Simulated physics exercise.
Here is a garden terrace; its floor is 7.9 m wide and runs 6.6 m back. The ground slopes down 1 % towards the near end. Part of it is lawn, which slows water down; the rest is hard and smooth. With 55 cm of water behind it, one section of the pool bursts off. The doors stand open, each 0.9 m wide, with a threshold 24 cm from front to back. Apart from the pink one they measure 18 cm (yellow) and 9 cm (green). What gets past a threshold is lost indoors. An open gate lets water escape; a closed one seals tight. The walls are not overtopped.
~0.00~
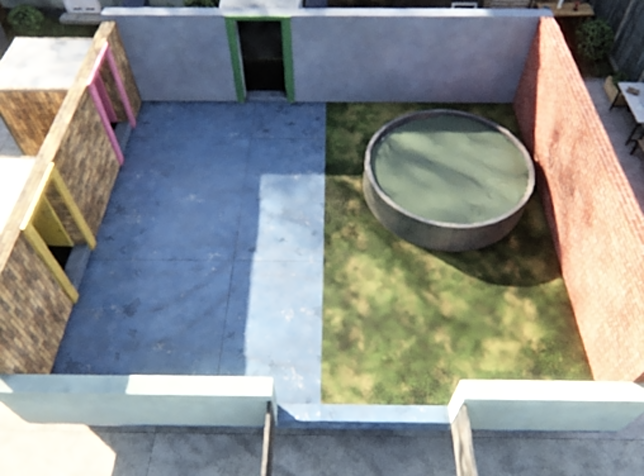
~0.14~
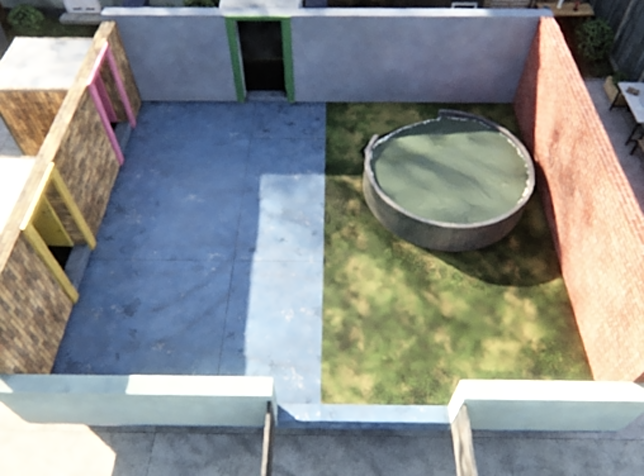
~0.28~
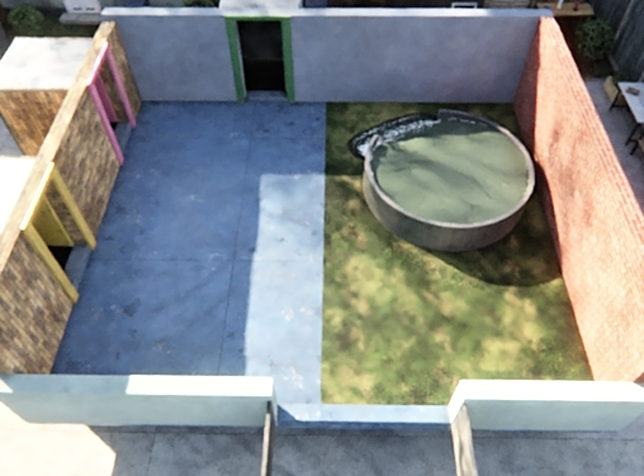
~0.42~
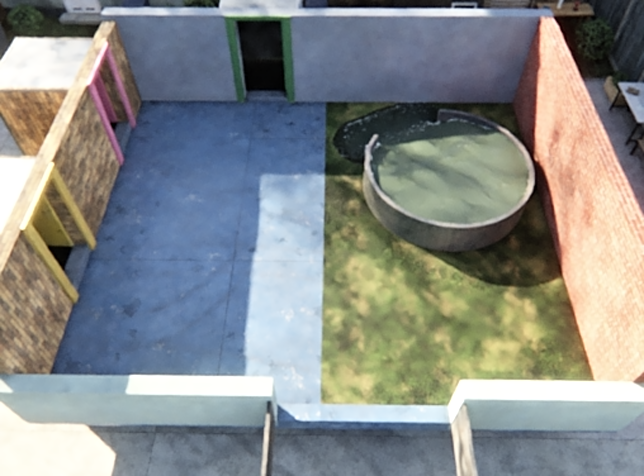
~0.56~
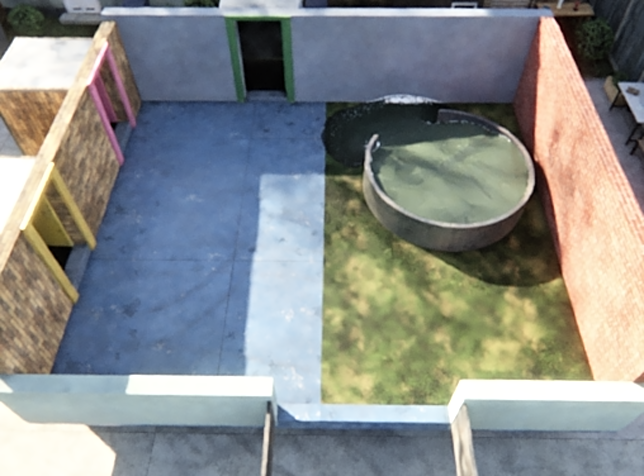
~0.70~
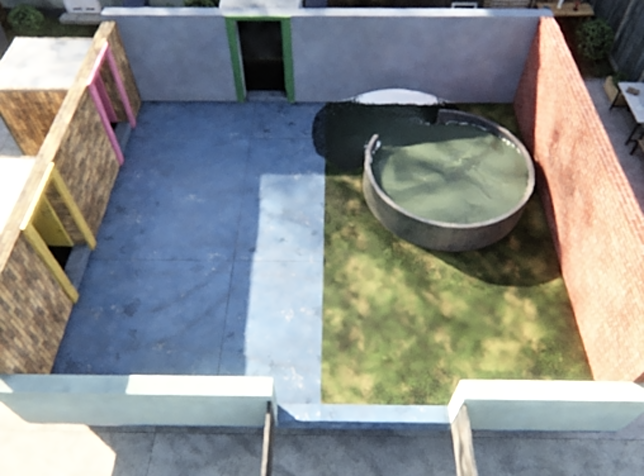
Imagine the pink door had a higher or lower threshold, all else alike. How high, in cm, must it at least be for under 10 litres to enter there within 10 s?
At least 18 cm or so.
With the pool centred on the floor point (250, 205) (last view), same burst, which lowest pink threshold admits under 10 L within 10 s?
About 29 cm.
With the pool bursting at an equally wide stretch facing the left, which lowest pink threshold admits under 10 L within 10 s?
Then roughly 16 cm.
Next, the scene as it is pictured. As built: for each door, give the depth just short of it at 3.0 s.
In cm: Yellow 0, green 11, pink 20.
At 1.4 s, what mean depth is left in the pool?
Some 42 cm.
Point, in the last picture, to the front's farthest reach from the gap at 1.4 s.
At about (259, 104).
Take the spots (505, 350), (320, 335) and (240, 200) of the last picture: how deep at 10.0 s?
Roughly 3, 6 and 3 cm, in turn.
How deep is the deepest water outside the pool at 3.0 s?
About 30 cm.
After 1.4 s water covers 10 % of the floor, deepest (40 cm) near (395, 105); it has not reached the pink door.
After 3.0 s water covers 35 % of the floor, deepest (30 cm) near (387, 105); 20 cm at the pink door, 0 litres in over its 20 cm threshold.
After 10.0 s water covers 95 % of the floor, deepest (14 cm) near (42, 399); 8 cm at the pink door, 4 litres in over its 20 cm threshold.
At the pink door as built, the water arrived by 2.7 s and peaked near 23 cm at 3.6 s.
Run again over the same 10 s with other heights there, 30 litres in over 15 cm, 3 litres over 20.5 cm. The limit of 10 litres is kept from about 18 cm up.
